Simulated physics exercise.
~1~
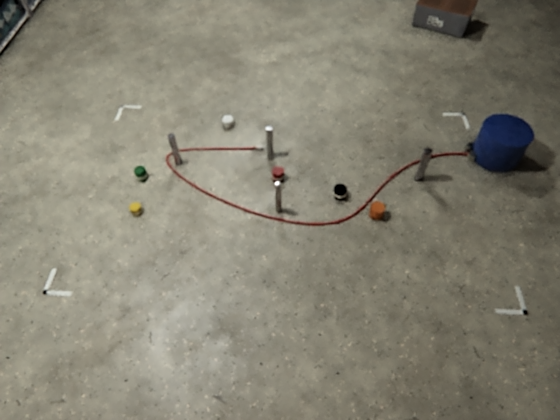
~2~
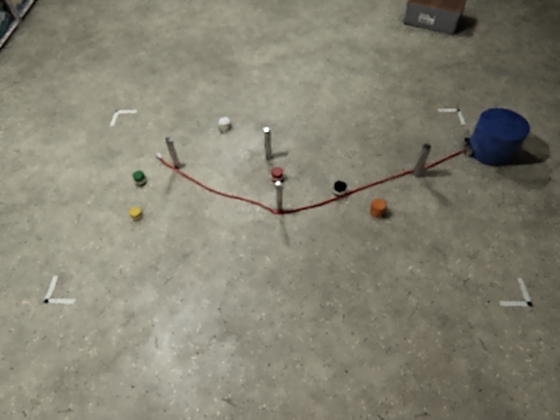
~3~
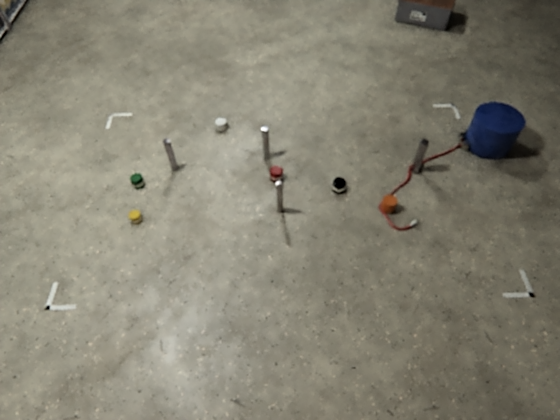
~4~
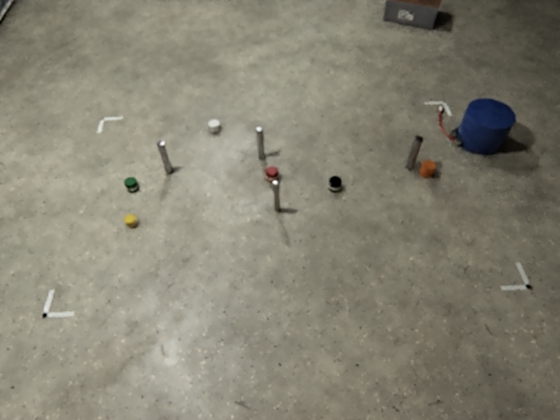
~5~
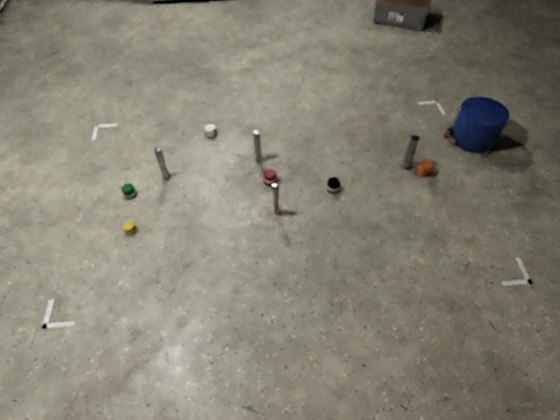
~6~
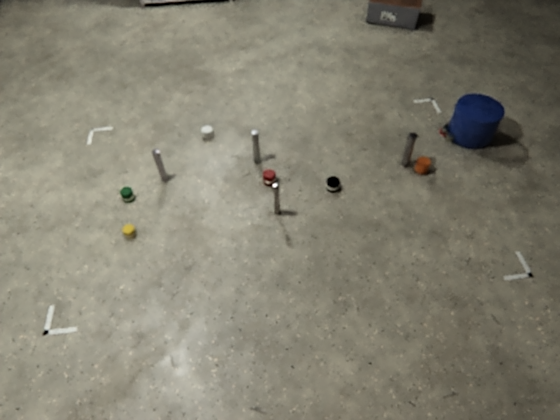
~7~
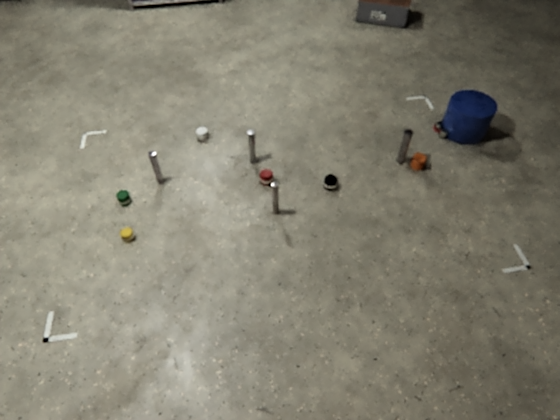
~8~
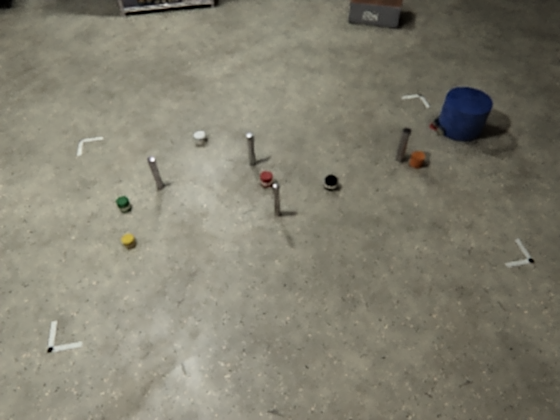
Red lead sliding past posts and small containers toward a blue reel, dragging the orange tub rightward before disappearing from the floor.
